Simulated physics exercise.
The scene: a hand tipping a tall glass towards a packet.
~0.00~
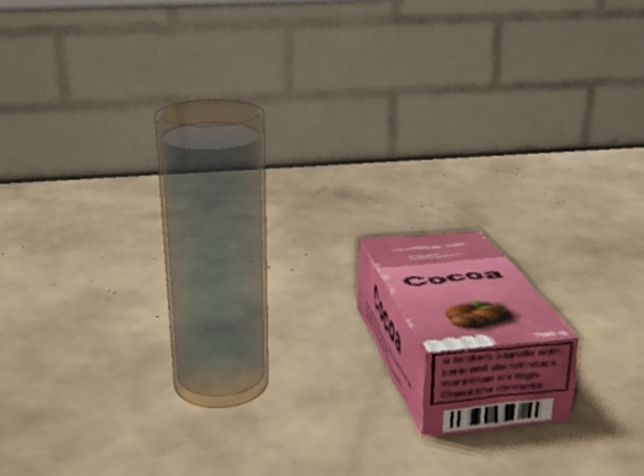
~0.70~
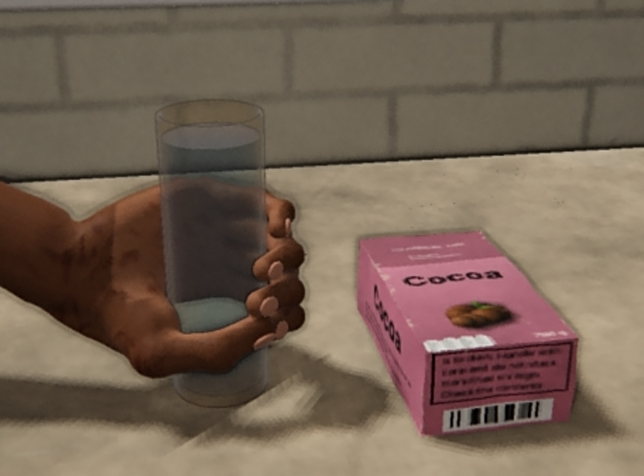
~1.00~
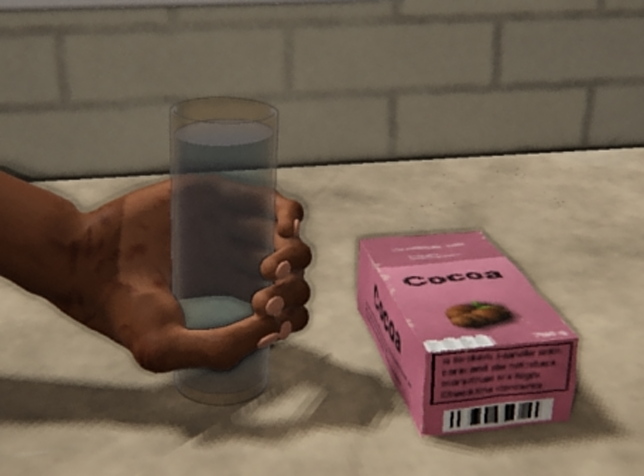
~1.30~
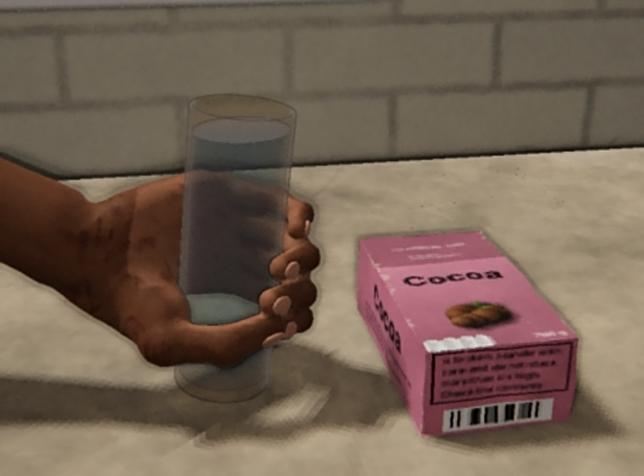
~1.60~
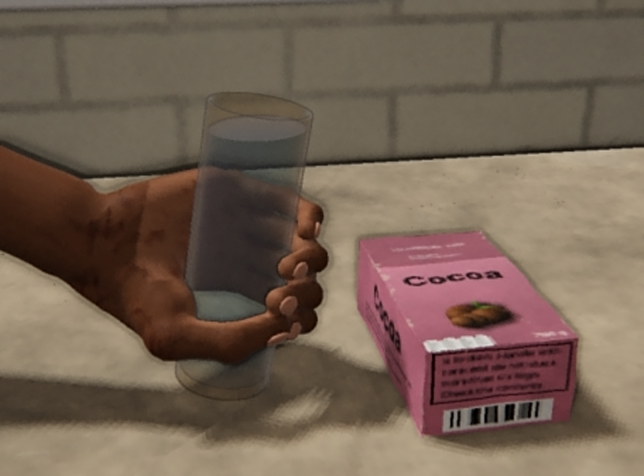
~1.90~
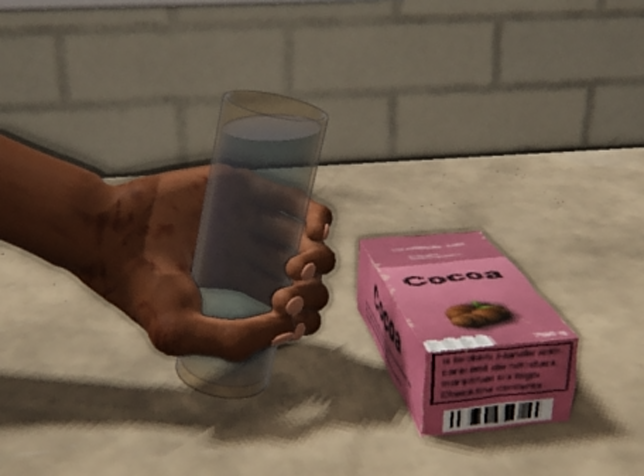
On a pale, mottled countertop before a brick wall, seen from slightly above by a still camera, a tall clear glass nearly full of bluish liquid stands upright at left. A pink cocoa packet with a barcode lies at right. A hand comes in from the left and grips the glass, shifts it slightly right, then leans its top gradually towards the packet, which stays still.
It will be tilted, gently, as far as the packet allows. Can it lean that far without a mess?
As it turns out, it slops over.
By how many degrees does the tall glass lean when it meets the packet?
Near 50 degrees.
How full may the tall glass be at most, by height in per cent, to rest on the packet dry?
Roughly 80 per cent.
By 2.5 s, the tall glass leans by about 30°; its rim is dry.
By 3.1 s, the tall glass leans by about 45°; it has slopped over; nearly all of the dyed water is inside.
By 4.5 s, the tall glass leans by about 50°, against the packet; it has slopped over; nearly all of the dyed water is inside.
